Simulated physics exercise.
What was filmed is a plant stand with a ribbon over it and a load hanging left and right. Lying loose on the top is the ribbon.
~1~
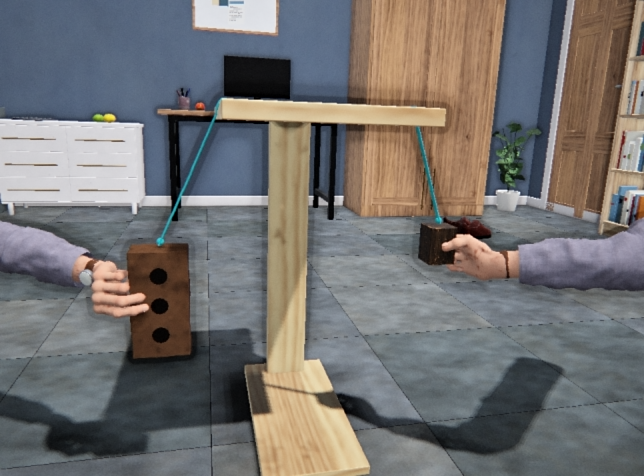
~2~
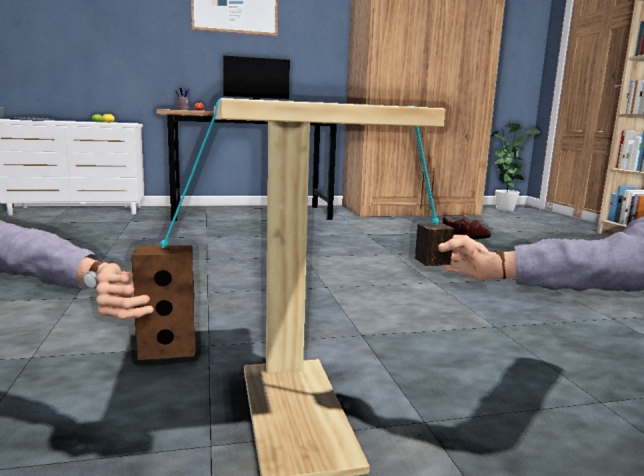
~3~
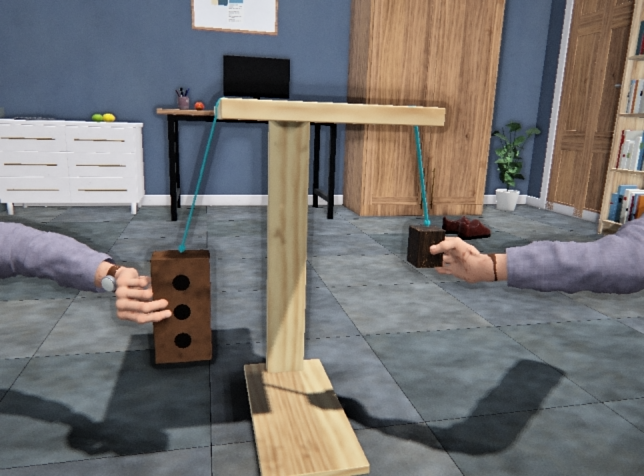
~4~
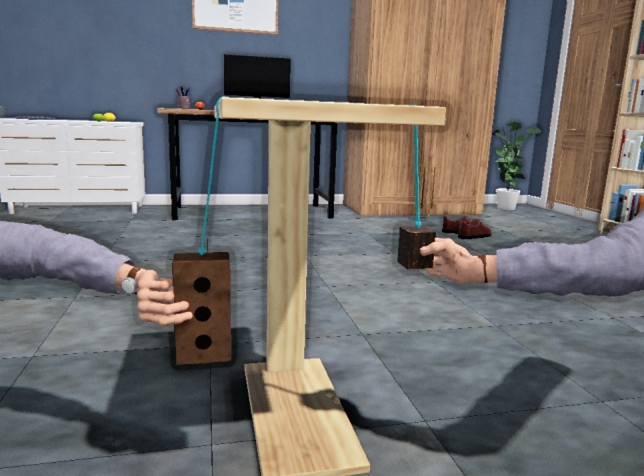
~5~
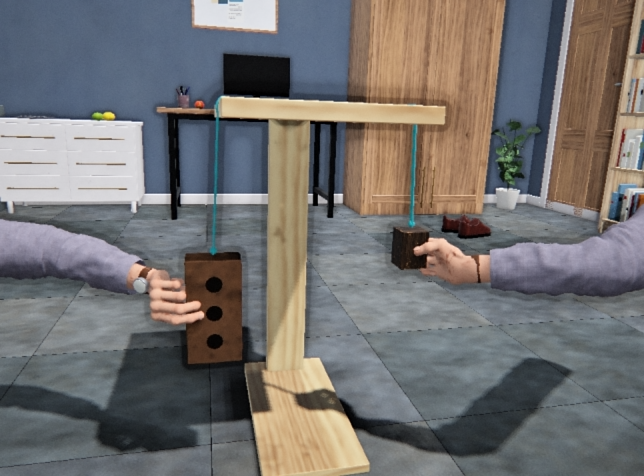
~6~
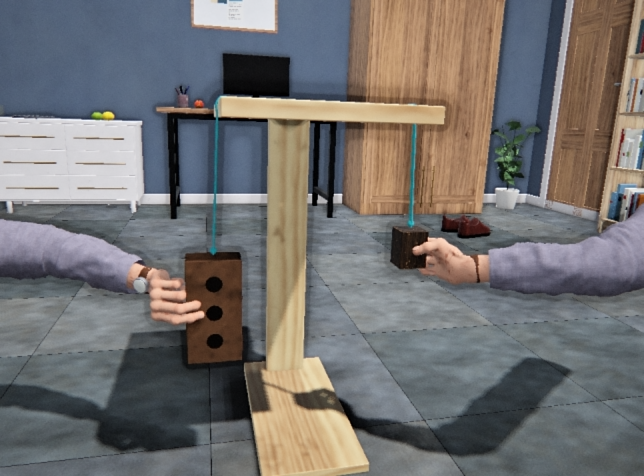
We see a teal ribbon draped over a wooden stand with a brown brick on the left and a smaller dark block on the right, as two hands move them inward until the ribbon's ends hang vertically.
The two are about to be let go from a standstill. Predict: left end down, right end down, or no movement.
It gives way on the left.
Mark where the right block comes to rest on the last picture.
I'd expect it to end up around (216, 398).
Then, 0.72 s past the final frame, left brick down on the floor near (223, 421); right block pulled up onto the top.
Then, 1.24 s past the final frame, left brick down on the floor near (225, 421); right block down on the floor near (71, 404).
When it is over, left brick down on the floor near (225, 421); right block down on the floor near (216, 398). The ribbon drops leftwards.
